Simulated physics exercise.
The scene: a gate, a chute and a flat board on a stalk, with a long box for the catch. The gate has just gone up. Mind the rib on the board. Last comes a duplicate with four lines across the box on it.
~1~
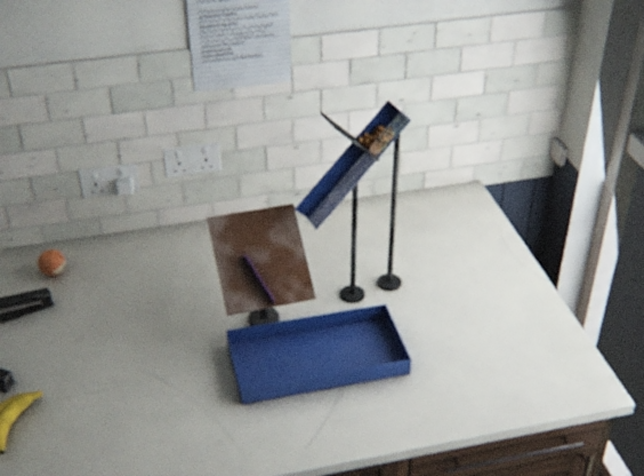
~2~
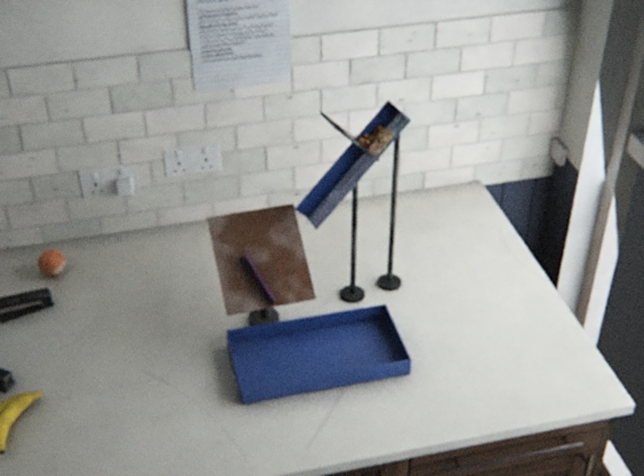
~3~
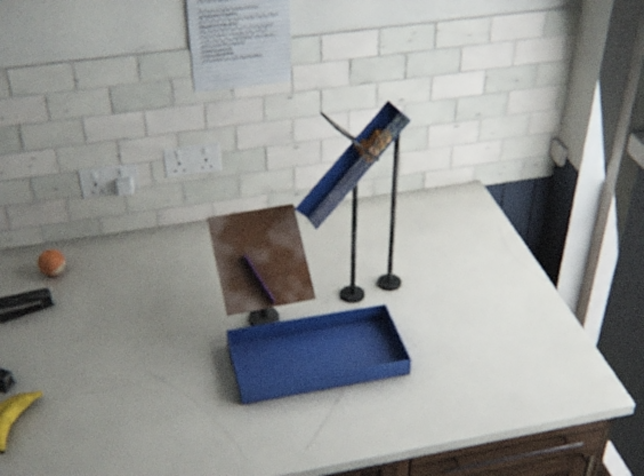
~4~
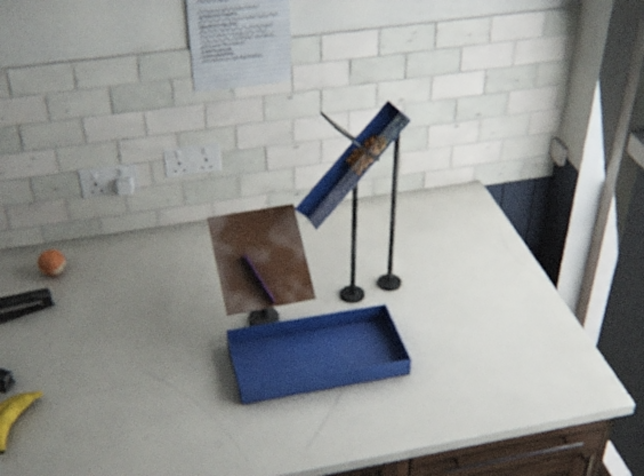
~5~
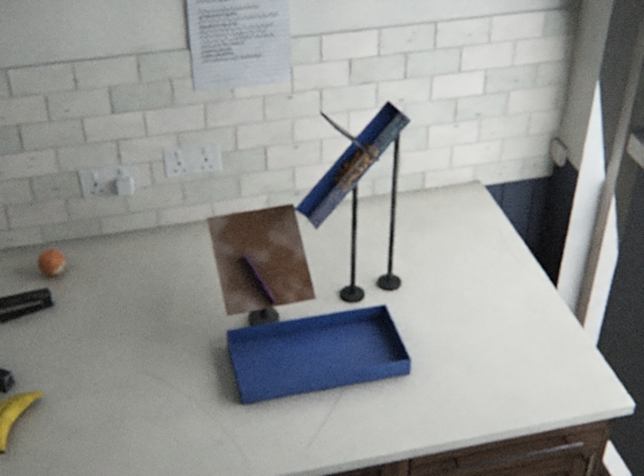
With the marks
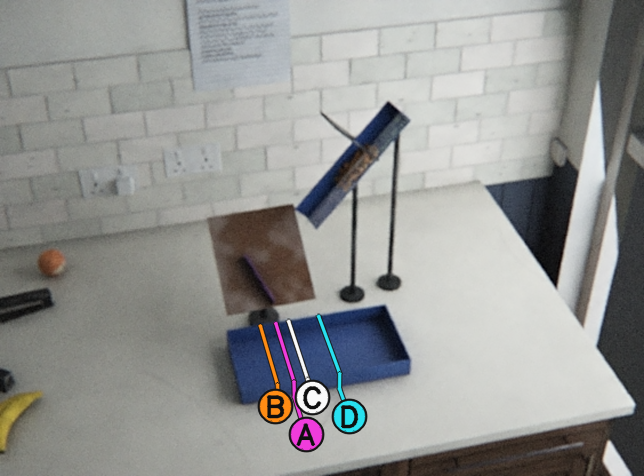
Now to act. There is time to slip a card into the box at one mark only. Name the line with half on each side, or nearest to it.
I would pick line C.
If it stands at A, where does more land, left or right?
More lands on the right.
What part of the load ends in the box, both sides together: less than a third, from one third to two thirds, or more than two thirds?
It is more than two thirds.
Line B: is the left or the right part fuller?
More lands on the right.
On the marked copy, line A crosses the front rim at (293, 380); line B crosses the front rim at (277, 383); line C crosses the front rim at (307, 378); line D crosses the front rim at (339, 372).
For line A, of what is caught, about a tenth on the left of the divider, almost all on the right.
For line B, of what is caught, not one piece on the left of the divider, every piece on the right.
For line C, of what is caught, roughly two thirds on the left of the divider, roughly a third on the right.
For line D, of what is caught, every piece on the left of the divider, not one piece on the right.
